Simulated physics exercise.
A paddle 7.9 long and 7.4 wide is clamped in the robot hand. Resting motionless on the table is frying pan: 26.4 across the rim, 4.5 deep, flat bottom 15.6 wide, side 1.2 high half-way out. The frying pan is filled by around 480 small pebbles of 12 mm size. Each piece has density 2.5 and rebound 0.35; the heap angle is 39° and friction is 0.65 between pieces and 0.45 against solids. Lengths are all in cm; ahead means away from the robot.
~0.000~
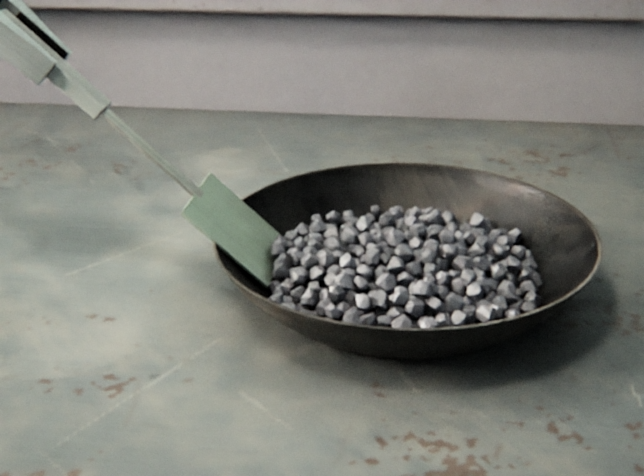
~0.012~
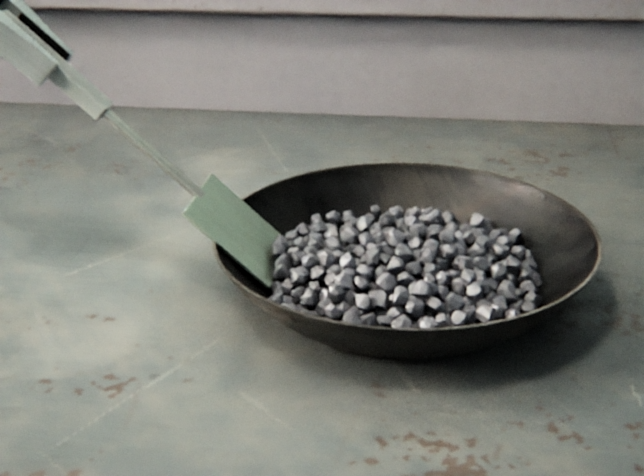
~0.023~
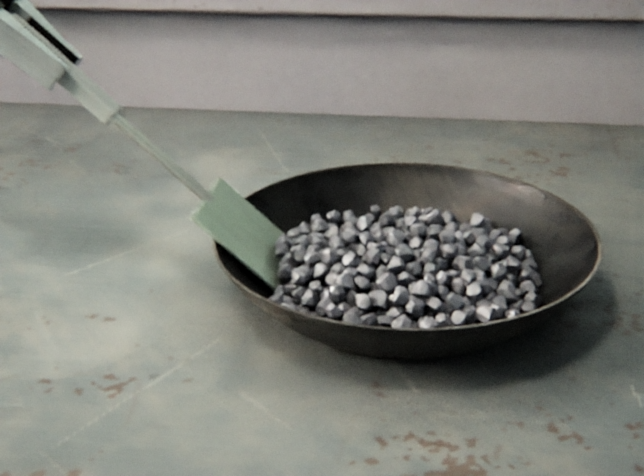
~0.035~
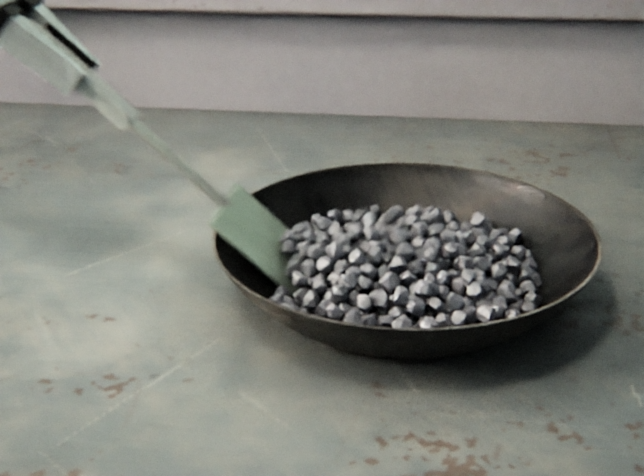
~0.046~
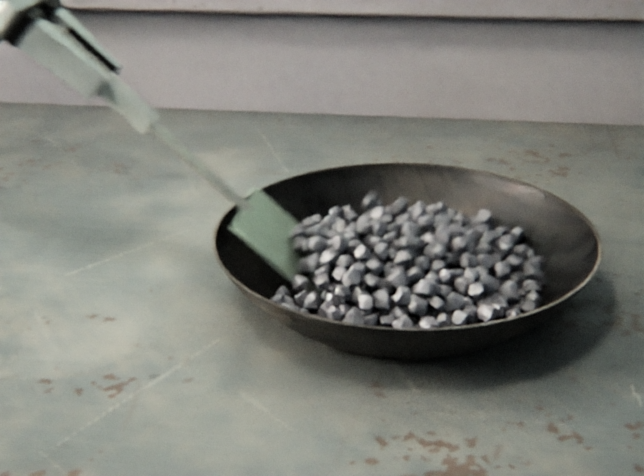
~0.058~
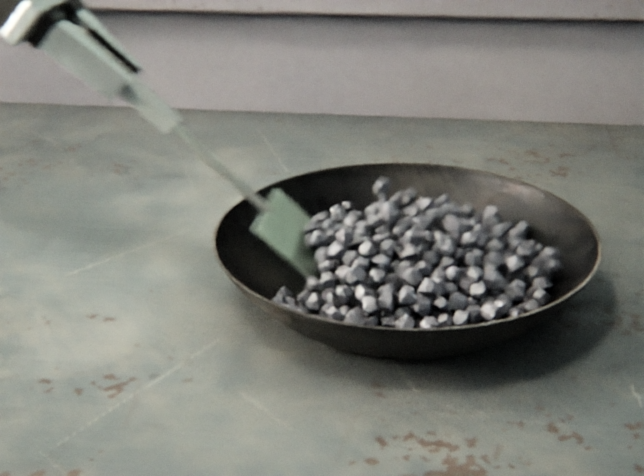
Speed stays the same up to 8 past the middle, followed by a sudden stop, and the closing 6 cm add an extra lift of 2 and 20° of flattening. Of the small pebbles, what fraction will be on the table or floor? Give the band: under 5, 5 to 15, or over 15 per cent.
Over 15 per cent.
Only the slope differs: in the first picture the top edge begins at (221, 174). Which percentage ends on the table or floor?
About 25 per cent.
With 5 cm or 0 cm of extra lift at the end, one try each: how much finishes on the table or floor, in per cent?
Close to 25 and 15 percent respectively.
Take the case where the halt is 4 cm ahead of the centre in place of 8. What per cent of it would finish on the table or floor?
Near 5 per cent.
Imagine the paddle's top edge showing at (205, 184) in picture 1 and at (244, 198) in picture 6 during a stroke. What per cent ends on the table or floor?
About 10 per cent.
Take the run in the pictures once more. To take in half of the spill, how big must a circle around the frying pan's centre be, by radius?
22 cm or so.
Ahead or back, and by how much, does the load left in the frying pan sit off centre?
4.0 cm ahead.
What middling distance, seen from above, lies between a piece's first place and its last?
I'd guess close to 8 centimetres.
After 0.09 s, sloping 43°, highest piece 7 above the table; 485 in the frying pan.
After 0.12 s, sloping 38°, highest piece 8 above the table; 485 in the frying pan.
After 0.33 s, sloping 23°, highest piece 10 above the table; 349 in the frying pan, 107 on the table or floor, 29 on the blade or in flight.
After 1.38 s, sloping 23°, highest piece 5 above the table; 347 in the frying pan, 138 on the table or floor.
At rest, 347 in the frying pan, 138 on the table or floor. That is 28 % on the table or floor.
